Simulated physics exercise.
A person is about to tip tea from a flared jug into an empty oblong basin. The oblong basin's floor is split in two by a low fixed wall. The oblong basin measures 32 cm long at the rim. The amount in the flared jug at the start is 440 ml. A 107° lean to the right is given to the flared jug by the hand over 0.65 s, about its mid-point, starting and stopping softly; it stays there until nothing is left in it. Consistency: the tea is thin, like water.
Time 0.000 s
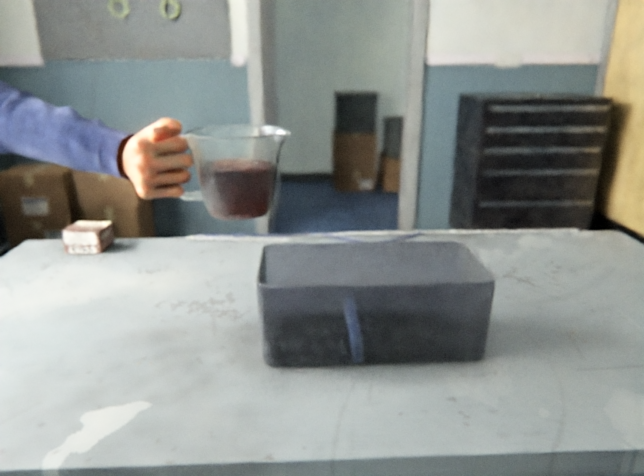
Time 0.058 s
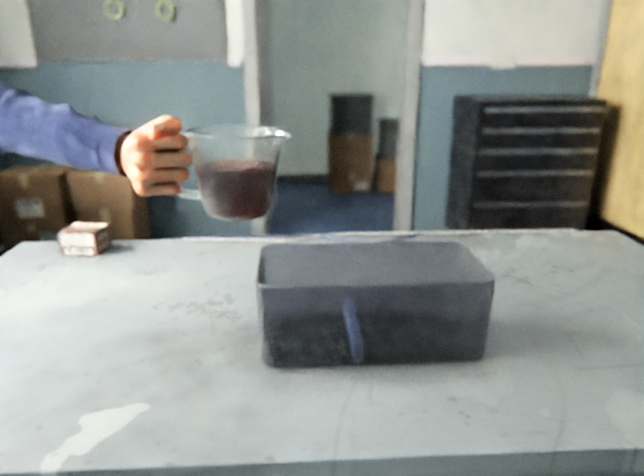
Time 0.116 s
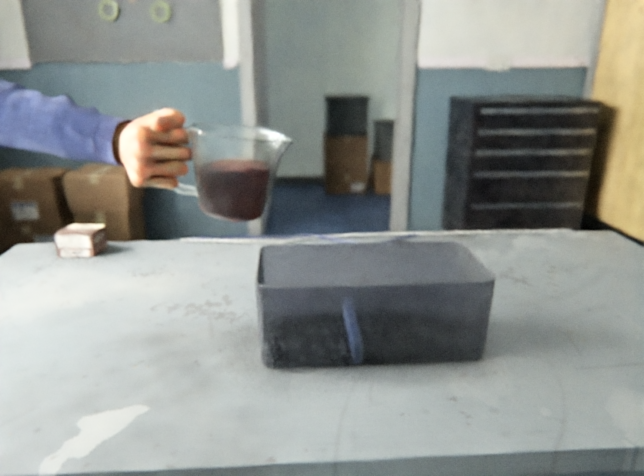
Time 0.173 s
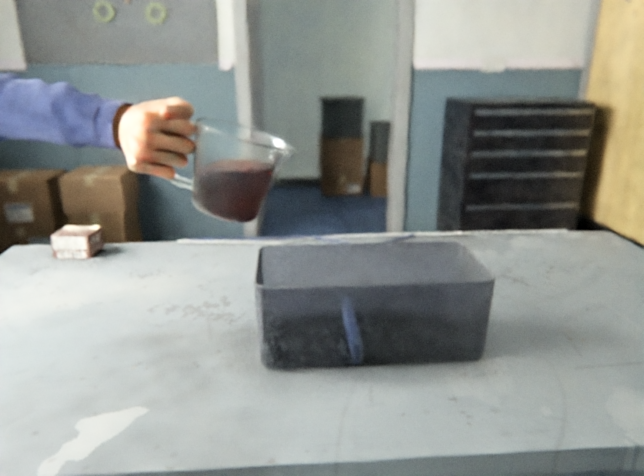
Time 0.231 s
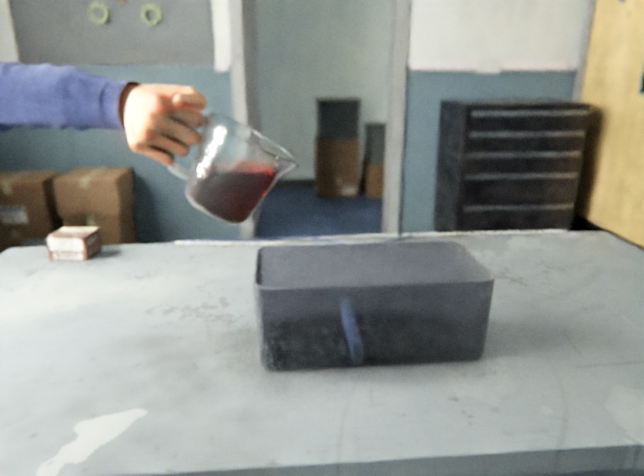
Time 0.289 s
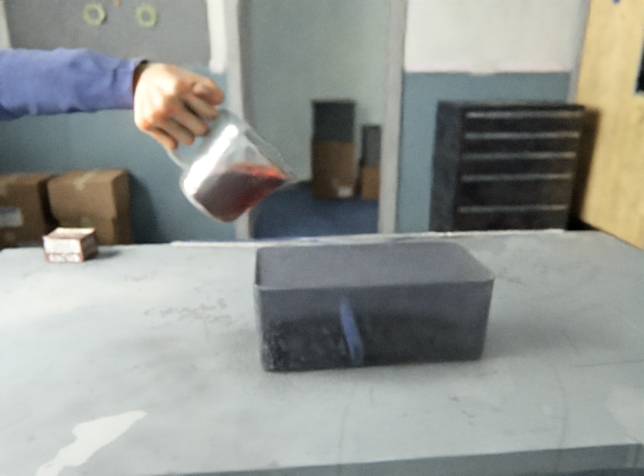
The video shows a hand holding a clear jug of dark reddish liquid above a gray table, beside an oblong basin, then tilting the jug steadily to the right until it leans steeply, with the liquid shifting toward its spout.
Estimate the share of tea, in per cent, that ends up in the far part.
About 13 per cent.
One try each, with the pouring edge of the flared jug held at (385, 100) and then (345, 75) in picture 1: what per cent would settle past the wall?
First 80, then 85 per cent.
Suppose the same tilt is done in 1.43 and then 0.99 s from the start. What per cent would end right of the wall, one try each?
10 and 10 %.
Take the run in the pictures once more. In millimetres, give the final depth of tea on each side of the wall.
Final reading - left some 20 mm, right some 2 mm.
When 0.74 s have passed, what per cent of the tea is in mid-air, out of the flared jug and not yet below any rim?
Roughly 10 %.
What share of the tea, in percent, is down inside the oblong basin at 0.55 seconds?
I reckon close to 24 percent of it.
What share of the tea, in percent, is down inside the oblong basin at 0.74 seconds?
That comes to about 84 percent.
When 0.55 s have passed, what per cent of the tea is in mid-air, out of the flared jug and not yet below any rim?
Close to 32 in a hundred.
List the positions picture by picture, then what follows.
In the first picture, tilt 0°; pouring edge (290, 132); surface from (200, 165) to (275, 164); the oblong basin's rim runs from (260, 264) to (480, 260); the wall's top is at (353, 317).
In the second picture, tilt 2°; pouring edge (290, 134); surface from (199, 165) to (275, 164).
In the third picture, tilt 8°; pouring edge (293, 140); surface from (199, 165) to (275, 165).
In the fourth picture, tilt 18°; pouring edge (297, 151); surface from (197, 167) to (277, 166).
In the fifth picture, tilt 30°; pouring edge (299, 165); surface from (194, 169) to (281, 169).
In the sixth picture, tilt 44°; pouring edge (299, 181); surface from (186, 170) to (289, 174).
By 0.55 s the tilt is 100° and 44 per cent is still to pour, 23 is left of the wall and 0 right of it.
By 0.74 s the tilt is 107° and 5 per cent is still to pour, 81 is left of the wall and 3 right of it.
By 0.94 s the tilt is 107° and 0 per cent is still to pour, 82 is left of the wall and 11 right of it.
By 1.15 s the tilt is 107° and 0 per cent is still to pour, 81 is left of the wall and 13 right of it.
At rest 81 per cent lies left of the wall, 13 right of it and 6 outside.
